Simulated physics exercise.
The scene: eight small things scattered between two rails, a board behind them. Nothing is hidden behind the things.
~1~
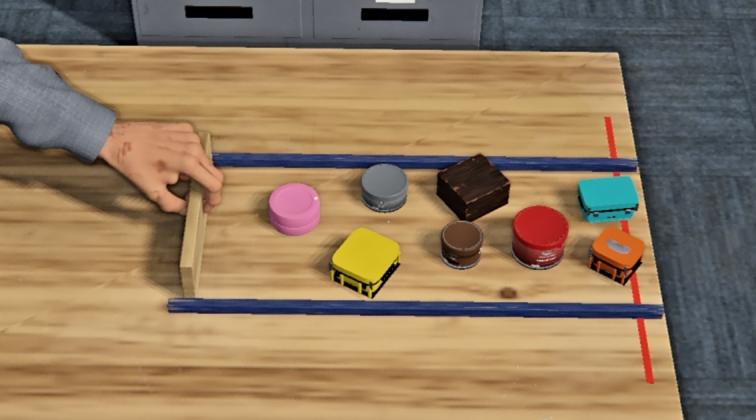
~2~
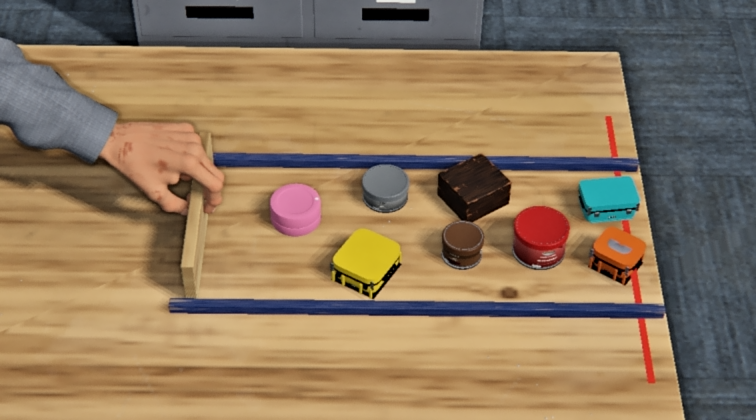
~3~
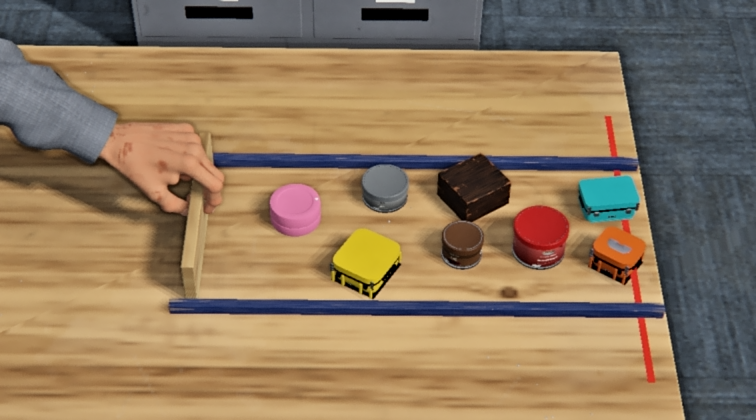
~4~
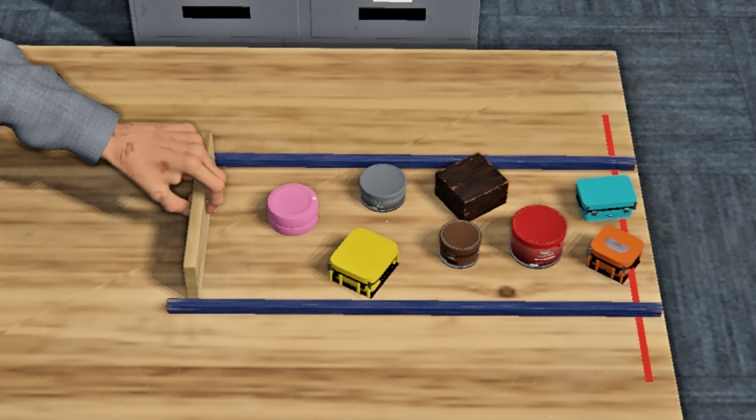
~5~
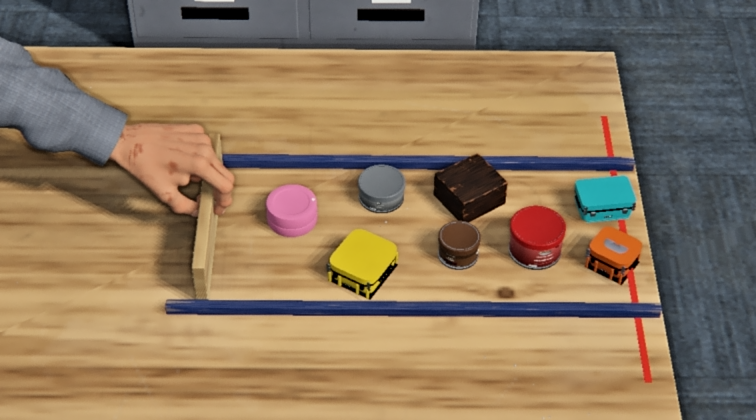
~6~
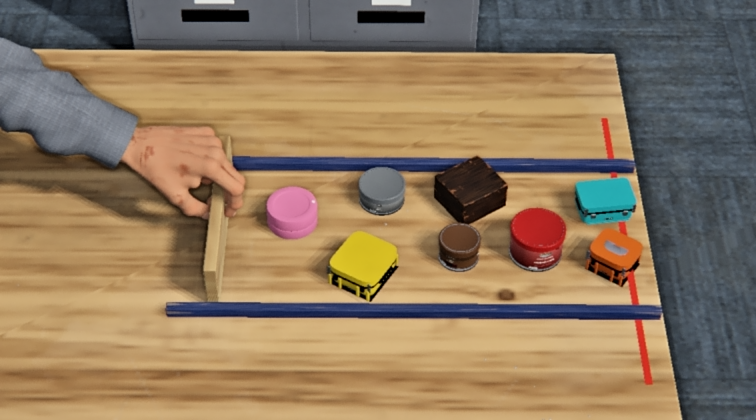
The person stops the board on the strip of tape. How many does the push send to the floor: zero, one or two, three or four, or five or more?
The number that fall off is five or more.
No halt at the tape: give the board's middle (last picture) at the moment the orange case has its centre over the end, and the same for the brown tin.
Near (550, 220) and (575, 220).
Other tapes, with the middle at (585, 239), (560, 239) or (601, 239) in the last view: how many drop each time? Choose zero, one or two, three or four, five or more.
For each place: At least five; three or four; five or more.
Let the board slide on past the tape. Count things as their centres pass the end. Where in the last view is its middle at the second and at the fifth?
About (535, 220), then (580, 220).
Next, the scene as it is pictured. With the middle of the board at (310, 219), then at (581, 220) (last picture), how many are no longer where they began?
At the one place 1, at the other 8.
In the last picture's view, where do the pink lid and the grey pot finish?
First (649, 220), then (640, 182).
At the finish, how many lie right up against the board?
That makes 3.
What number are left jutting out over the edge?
The number is 3.
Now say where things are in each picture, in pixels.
Orange case (617, 256); turquoise case (607, 201); red tin (539, 238); board (197, 214); tape (627, 238), in the first frame.
Turquoise case (608, 201); yellow case (367, 263), in the second frame.
Red tin (540, 238); brown tin (462, 245), in the third frame.
Orange case (615, 254); board (200, 214), in the fourth frame.
Turquoise case (604, 200); pink lid (292, 211), in the fifth frame.
Orange case (614, 257); turquoise case (604, 202); red tin (537, 240); board (219, 218); tape (625, 239), in the sixth frame.
A little later, none off yet; orange case at rest near (614, 257); turquoise case at rest near (604, 202); red tin at rest near (537, 240).
Next, none off yet; orange case shifted about its own width near (645, 265); turquoise case shifted a little near (627, 204); red tin shifted about its own width near (615, 230).
When it is over, the number that fall off is five or more; down, brown tin, black block, red tin, turquoise case and orange case.
